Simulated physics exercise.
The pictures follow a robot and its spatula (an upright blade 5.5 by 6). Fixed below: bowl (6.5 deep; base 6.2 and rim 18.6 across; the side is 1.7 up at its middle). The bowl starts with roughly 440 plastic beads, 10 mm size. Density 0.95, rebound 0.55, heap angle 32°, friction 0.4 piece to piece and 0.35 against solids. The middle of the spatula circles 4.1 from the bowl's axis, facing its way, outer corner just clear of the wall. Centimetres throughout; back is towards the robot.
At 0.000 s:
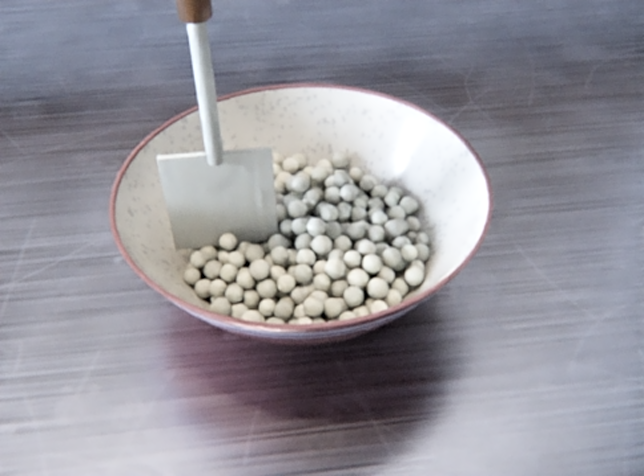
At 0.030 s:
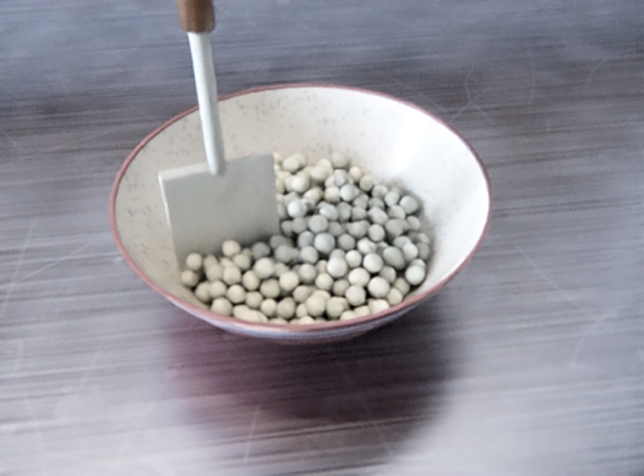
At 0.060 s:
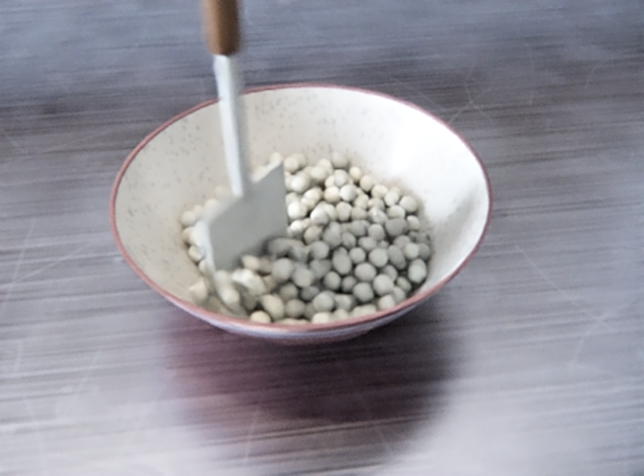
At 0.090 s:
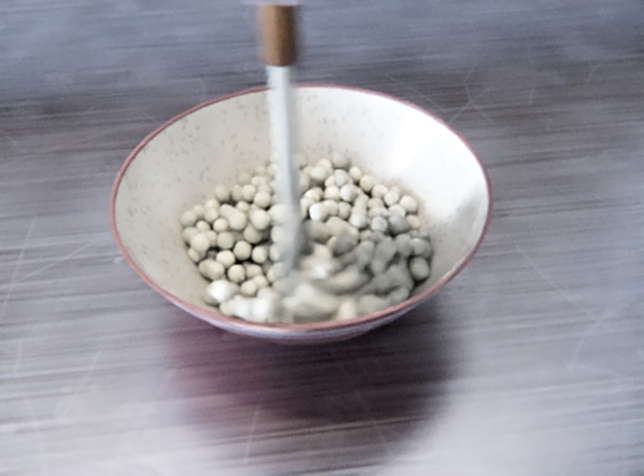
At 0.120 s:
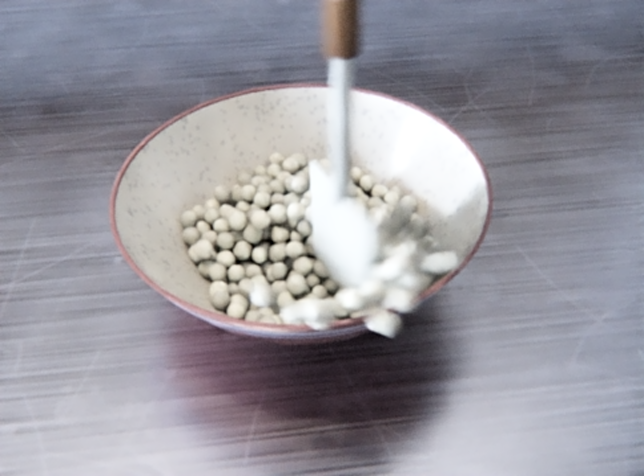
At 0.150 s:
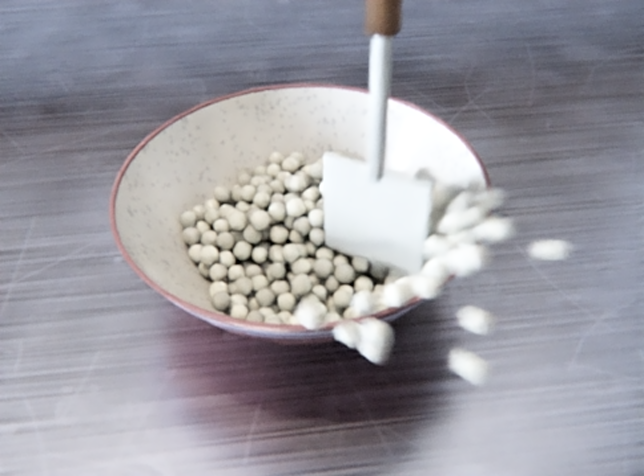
A speckled bowl of pale beads on a streaked grey surface, a wooden-handled spatula sweeping left to right, flinging several over the rim.
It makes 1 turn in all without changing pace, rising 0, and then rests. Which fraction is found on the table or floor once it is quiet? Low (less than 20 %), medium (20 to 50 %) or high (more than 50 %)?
A medium share, 20 to 50 %, ends on the table or floor.
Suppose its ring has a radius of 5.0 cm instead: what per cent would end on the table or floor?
Then about 0 per cent.
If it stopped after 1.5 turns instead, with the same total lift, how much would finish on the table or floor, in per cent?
Then about 40 per cent.
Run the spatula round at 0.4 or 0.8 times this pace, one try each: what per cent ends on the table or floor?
Some 0 and 20 per cent.
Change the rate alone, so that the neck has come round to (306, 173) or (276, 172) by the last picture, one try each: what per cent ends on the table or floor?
About 10 and 5 per cent.
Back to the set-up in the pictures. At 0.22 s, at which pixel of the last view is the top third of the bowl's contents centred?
Near (345, 150).
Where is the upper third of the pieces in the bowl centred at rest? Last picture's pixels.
At about (251, 284).
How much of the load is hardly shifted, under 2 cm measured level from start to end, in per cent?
Roughly 40 per cent.
After 0.22 s, 222° round, highest piece 11 above the table; 390 in the bowl, 47 in flight or on the tool.
After 0.29 s, 299° round, highest piece 12 above the table; 346 in the bowl, 18 on the table or floor, 73 in flight or on the tool.
After 0.52 s, 0° round, highest piece 7 above the table; 302 in the bowl, 132 on the table or floor, 3 in flight or on the tool.
After 1.22 s, 0° round, highest piece 5 above the table; 301 in the bowl, 136 on the table or floor.
At rest, 301 in the bowl, 136 on the table or floor. That is 31 % on the table or floor.
